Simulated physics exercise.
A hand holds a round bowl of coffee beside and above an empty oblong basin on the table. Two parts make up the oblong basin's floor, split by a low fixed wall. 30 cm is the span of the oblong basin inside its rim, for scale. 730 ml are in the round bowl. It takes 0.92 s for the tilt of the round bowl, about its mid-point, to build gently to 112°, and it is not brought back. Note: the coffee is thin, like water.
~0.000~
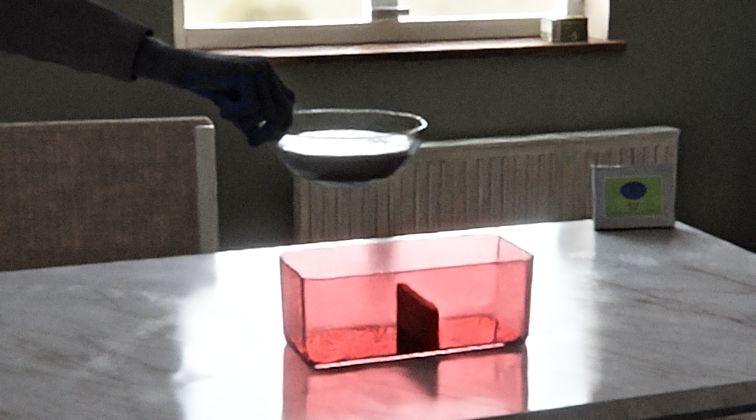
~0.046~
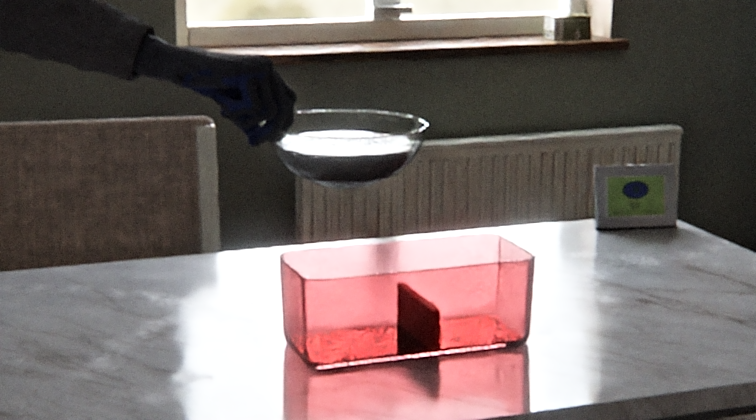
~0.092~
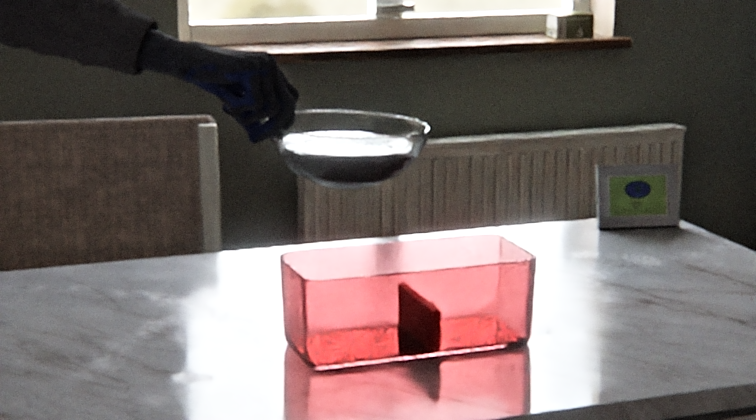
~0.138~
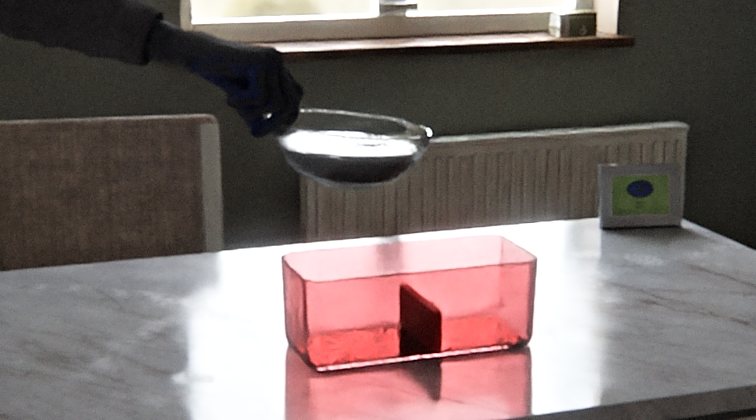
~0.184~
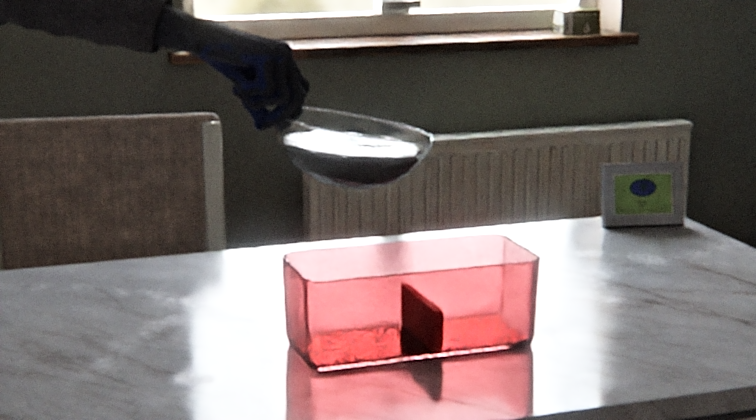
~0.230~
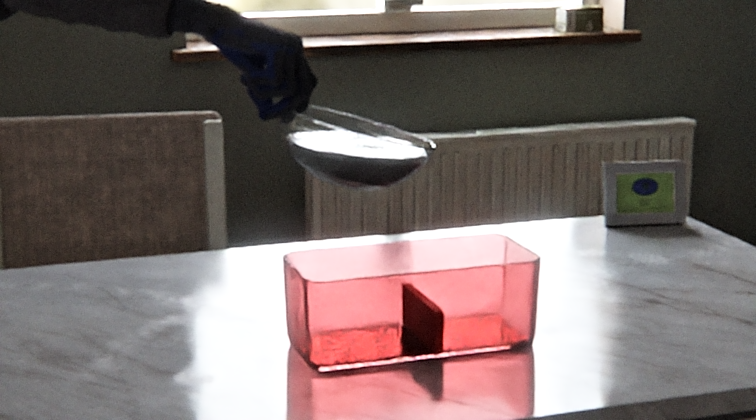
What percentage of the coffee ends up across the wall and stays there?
About 73 per cent.
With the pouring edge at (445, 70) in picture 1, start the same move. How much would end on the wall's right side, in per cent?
It would then come to around 75 percent.
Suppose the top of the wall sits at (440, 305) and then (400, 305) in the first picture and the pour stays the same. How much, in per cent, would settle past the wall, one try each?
I'd say 45 percent on the first go, 75 percent on the next.
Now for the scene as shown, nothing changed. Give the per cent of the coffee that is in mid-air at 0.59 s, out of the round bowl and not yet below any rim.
I'd say close to 44 per cent.
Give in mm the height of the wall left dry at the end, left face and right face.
About 48 mm on the left, about 22 mm on the right.
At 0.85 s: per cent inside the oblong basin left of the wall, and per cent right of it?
18 per cent left and 68 right, roughly.
After 0.59 s the tilt is 80° and 16 per cent is still to pour, 0 is left of the wall and 40 right of it.
After 0.85 s the tilt is 110° and 0 per cent is still to pour, 17 is left of the wall and 68 right of it.
After 1.12 s the tilt is 112° and 0 per cent is still to pour, 20 is left of the wall and 73 right of it.
After 1.42 s the tilt is 112° and 0 per cent is still to pour, 20 is left of the wall and 73 right of it.
In the end 20 per cent lies left of the wall, 73 right of it and 7 outside.
